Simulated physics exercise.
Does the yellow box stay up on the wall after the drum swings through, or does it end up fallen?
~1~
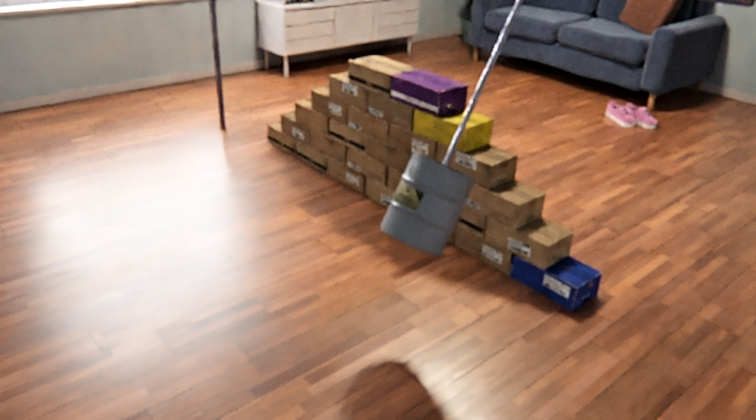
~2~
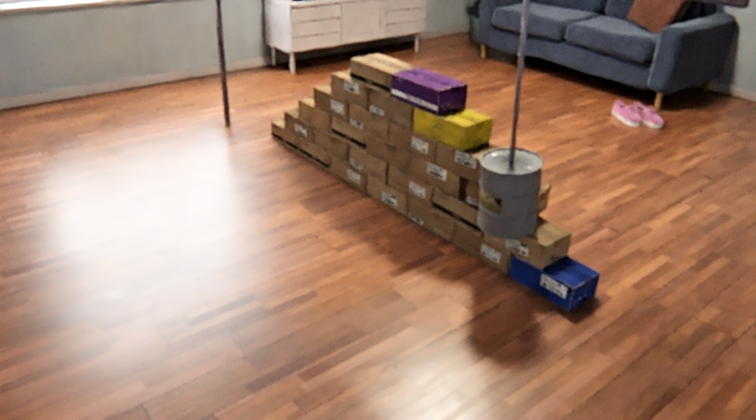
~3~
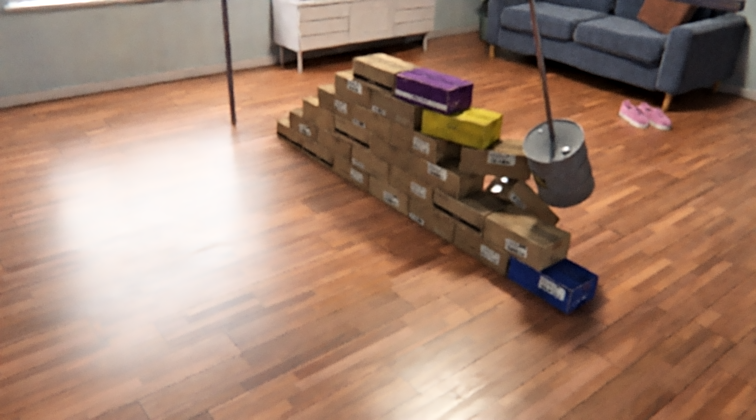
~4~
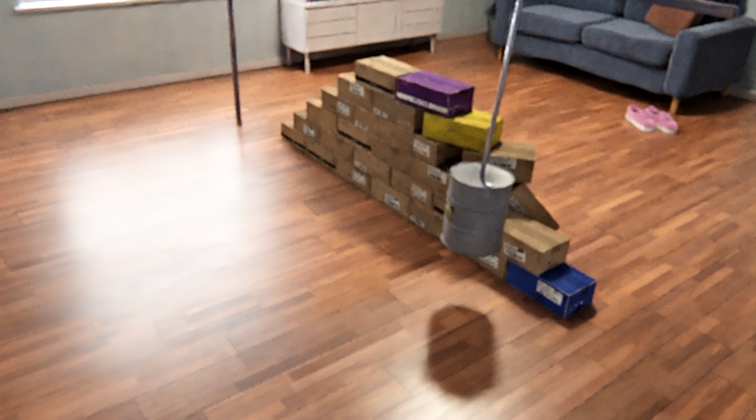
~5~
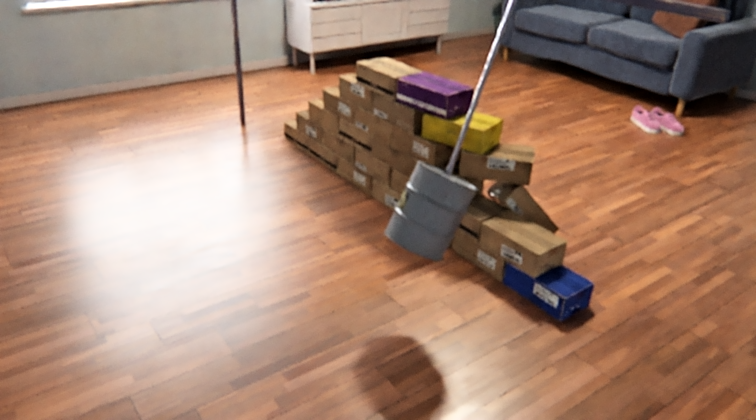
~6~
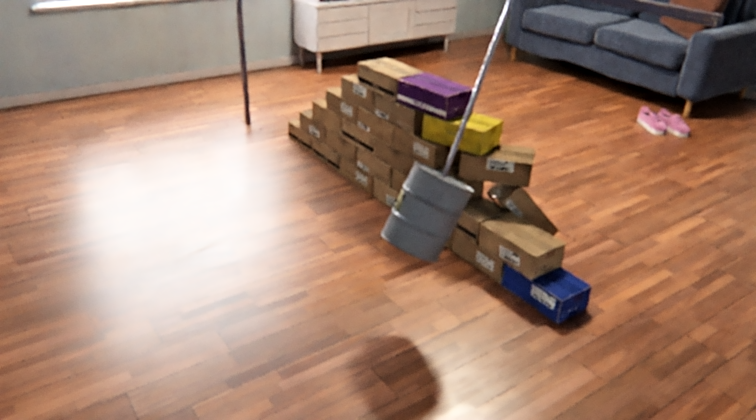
The yellow box stays up on the wall, still resting near the top beside the purple one.
